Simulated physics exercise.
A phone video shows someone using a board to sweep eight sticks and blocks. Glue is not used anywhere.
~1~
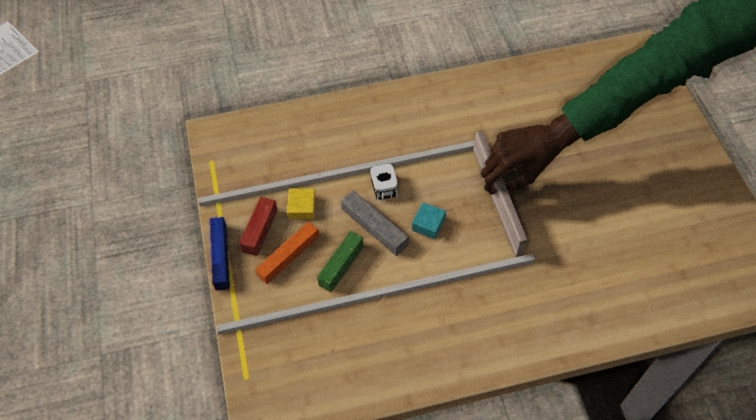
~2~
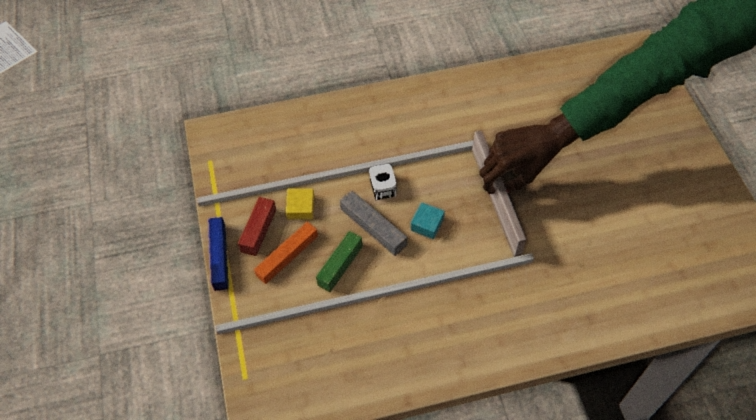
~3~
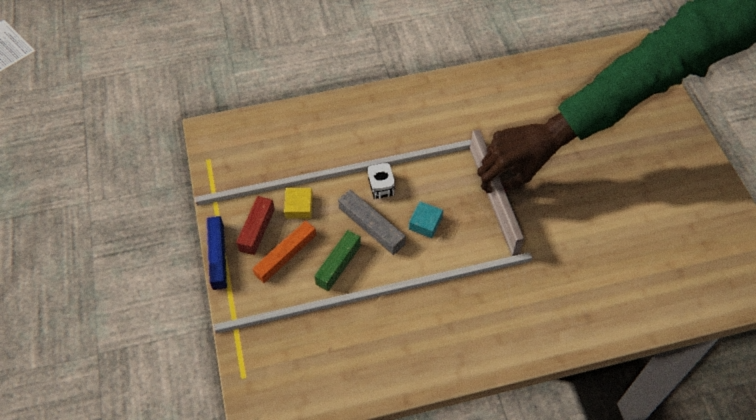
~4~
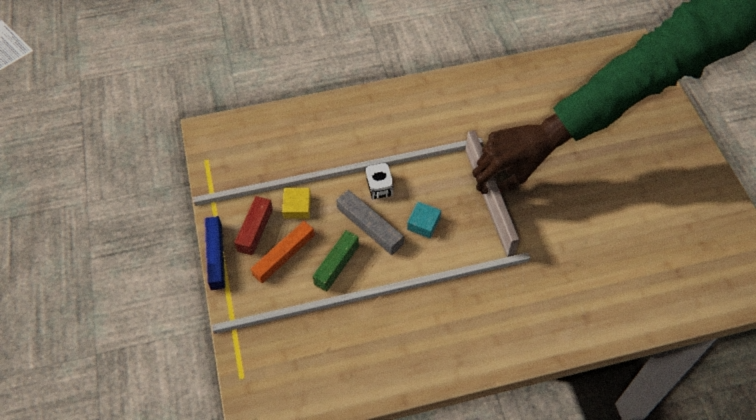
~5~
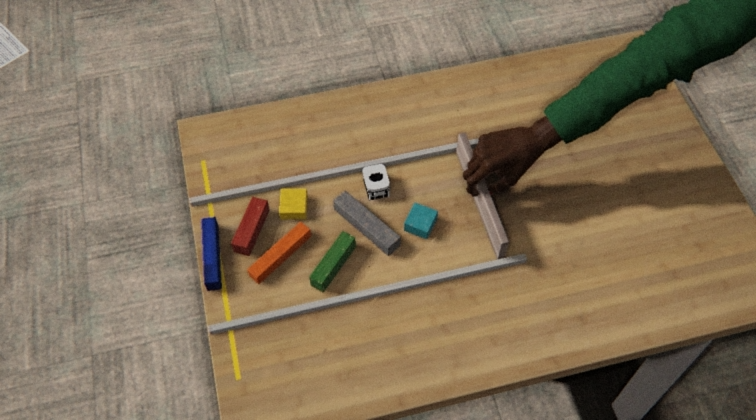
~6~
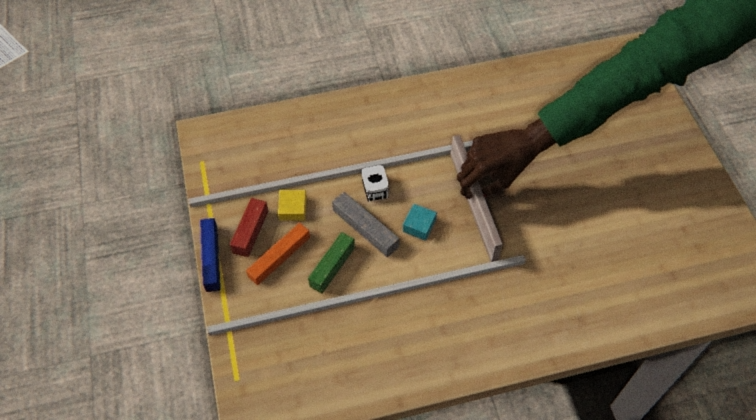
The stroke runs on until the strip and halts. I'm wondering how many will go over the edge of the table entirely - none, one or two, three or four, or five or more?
I'd say five or more of them.
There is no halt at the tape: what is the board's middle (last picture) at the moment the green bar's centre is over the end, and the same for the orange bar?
For the green bar at (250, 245), for the orange bar at (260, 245).
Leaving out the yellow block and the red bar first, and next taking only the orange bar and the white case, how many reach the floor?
That gives 4 for the first pair taken away and 4 for the second.
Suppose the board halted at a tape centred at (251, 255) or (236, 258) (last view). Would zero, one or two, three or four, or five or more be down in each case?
The counts, in order, are either three or four and 3 or 4.
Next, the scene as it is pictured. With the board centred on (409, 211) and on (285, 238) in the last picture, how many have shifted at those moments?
Well, it's 2 at the first one and 8 at the second.
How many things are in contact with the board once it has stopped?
Total: 2.
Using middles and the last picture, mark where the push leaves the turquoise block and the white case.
Near (205, 273) and (199, 221).
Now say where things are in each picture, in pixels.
Blue stick (220, 253); red bar (259, 226); orange bar (288, 252); board (499, 193); tape (227, 261), in the first picture.
Red bar (258, 226); white case (383, 182), in the second picture.
Orange bar (285, 251); turquoise block (426, 220), in the third picture.
Blue stick (215, 252); grey bar (370, 222), in the fourth picture.
Red bar (251, 226); board (481, 195), in the fifth picture.
Blue stick (210, 254); red bar (250, 227); orange bar (279, 253); board (475, 197); tape (218, 262), in the sixth picture.
A little later, none off yet; blue stick at rest near (210, 254); red bar at rest near (250, 227); orange bar at rest near (279, 253).
Next, none off yet; blue stick at rest near (210, 254); red bar moving near (241, 227); orange bar shifted a little near (259, 254).
Later still, one off so far; blue stick dropping near (191, 348); red bar tilted a little near (184, 230); orange bar shifted about its own width near (194, 266).
When it is over, the number that fall off is five or more; down, grey bar, green bar, yellow block, orange bar, red bar and blue stick.
